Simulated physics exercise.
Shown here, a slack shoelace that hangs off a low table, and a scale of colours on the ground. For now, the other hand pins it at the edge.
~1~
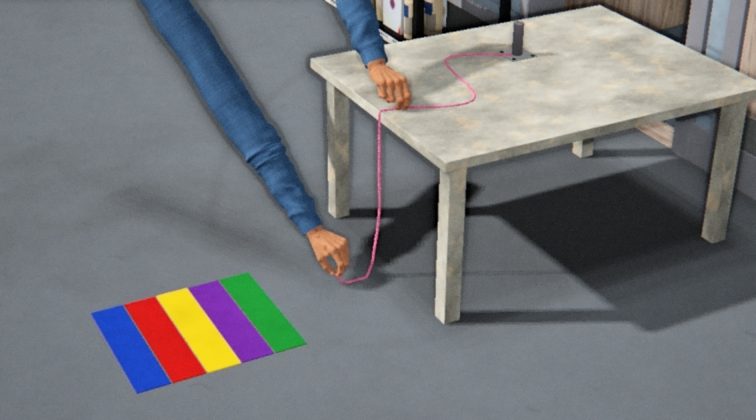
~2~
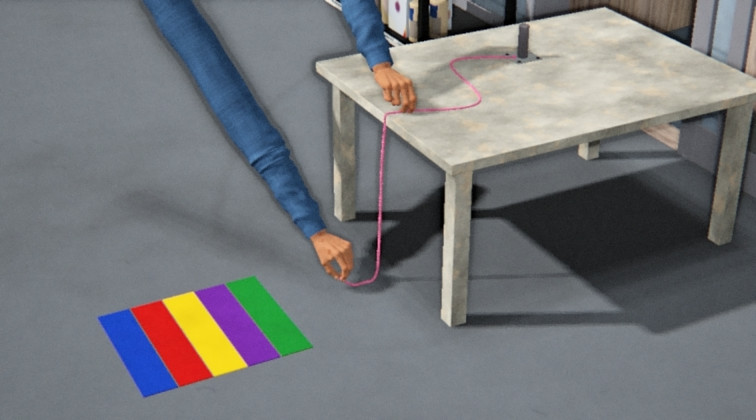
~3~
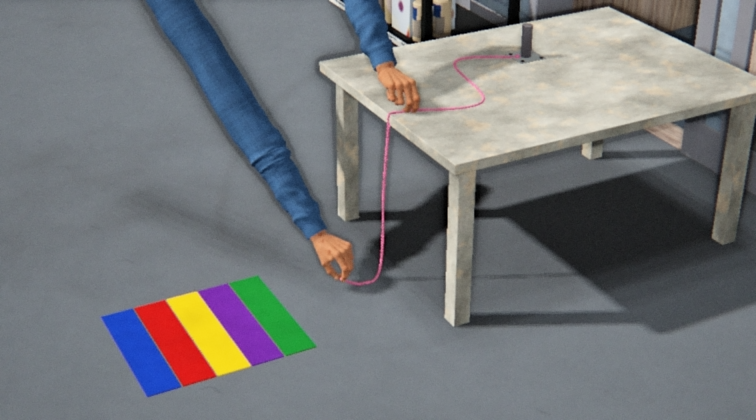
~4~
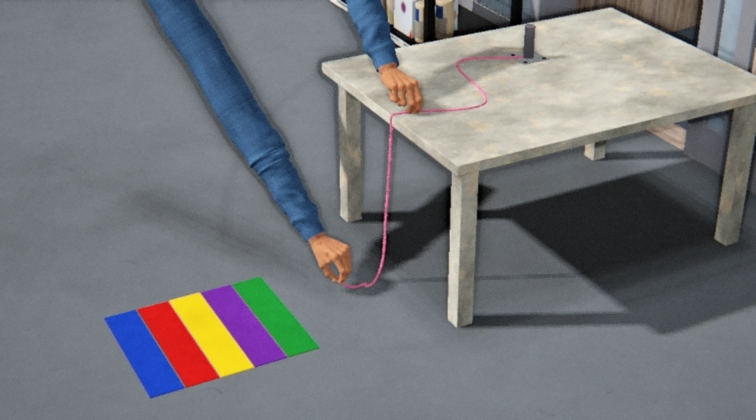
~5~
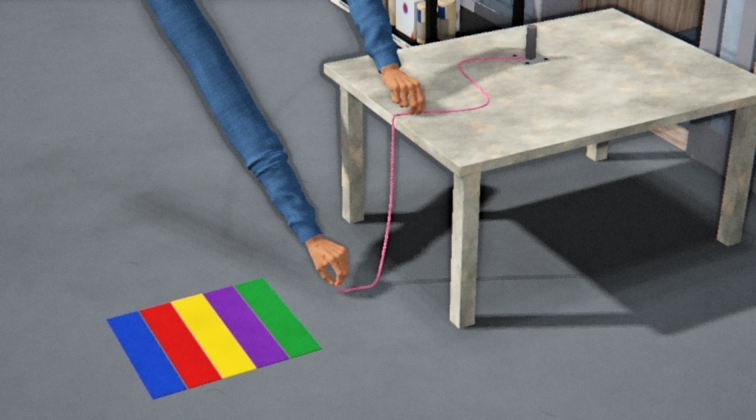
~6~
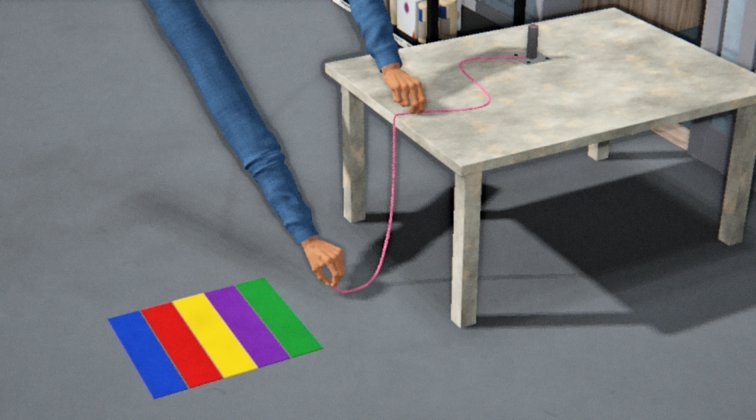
A hand held the low end of a pink shoelace hanging off a table and drew it slightly left near a striped colour scale, while another hand pinned it at the table's edge.
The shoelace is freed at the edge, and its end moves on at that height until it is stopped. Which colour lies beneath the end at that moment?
Blue.
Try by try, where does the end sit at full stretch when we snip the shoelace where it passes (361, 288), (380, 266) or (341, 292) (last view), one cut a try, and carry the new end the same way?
About (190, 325) first, then about (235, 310), and finally about (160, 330).
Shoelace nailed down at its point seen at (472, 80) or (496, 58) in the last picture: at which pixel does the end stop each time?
Roughly (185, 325), then roughly (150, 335).
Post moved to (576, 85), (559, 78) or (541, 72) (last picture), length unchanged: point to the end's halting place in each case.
The places come out near (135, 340), (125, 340) and (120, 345).
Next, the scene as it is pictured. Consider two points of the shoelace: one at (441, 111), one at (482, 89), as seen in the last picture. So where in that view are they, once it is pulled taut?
End: (353, 135) and then (421, 93).
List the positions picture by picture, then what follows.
In the first frame, end (336, 274); green (280, 334); purple (248, 344); yellow (215, 353); red (180, 363); blue (145, 373).
In the second frame, end (340, 278); shoelace through (479, 57) (462, 78) (468, 107) (392, 113) (381, 187) (378, 259).
In the third frame, end (341, 278).
In the fourth frame, end (339, 281); shoelace through (485, 58) (468, 79) (474, 108) (398, 114) (388, 188) (383, 260).
In the fifth frame, end (336, 283).
In the sixth frame, end (332, 284); shoelace through (488, 58) (472, 79) (477, 108) (401, 115) (393, 188) (382, 261).
Early on, end near (196, 321); over yellow.
Midway, end near (161, 331); over red.
At the end of the slack, end near (139, 337); over blue. The blue one.
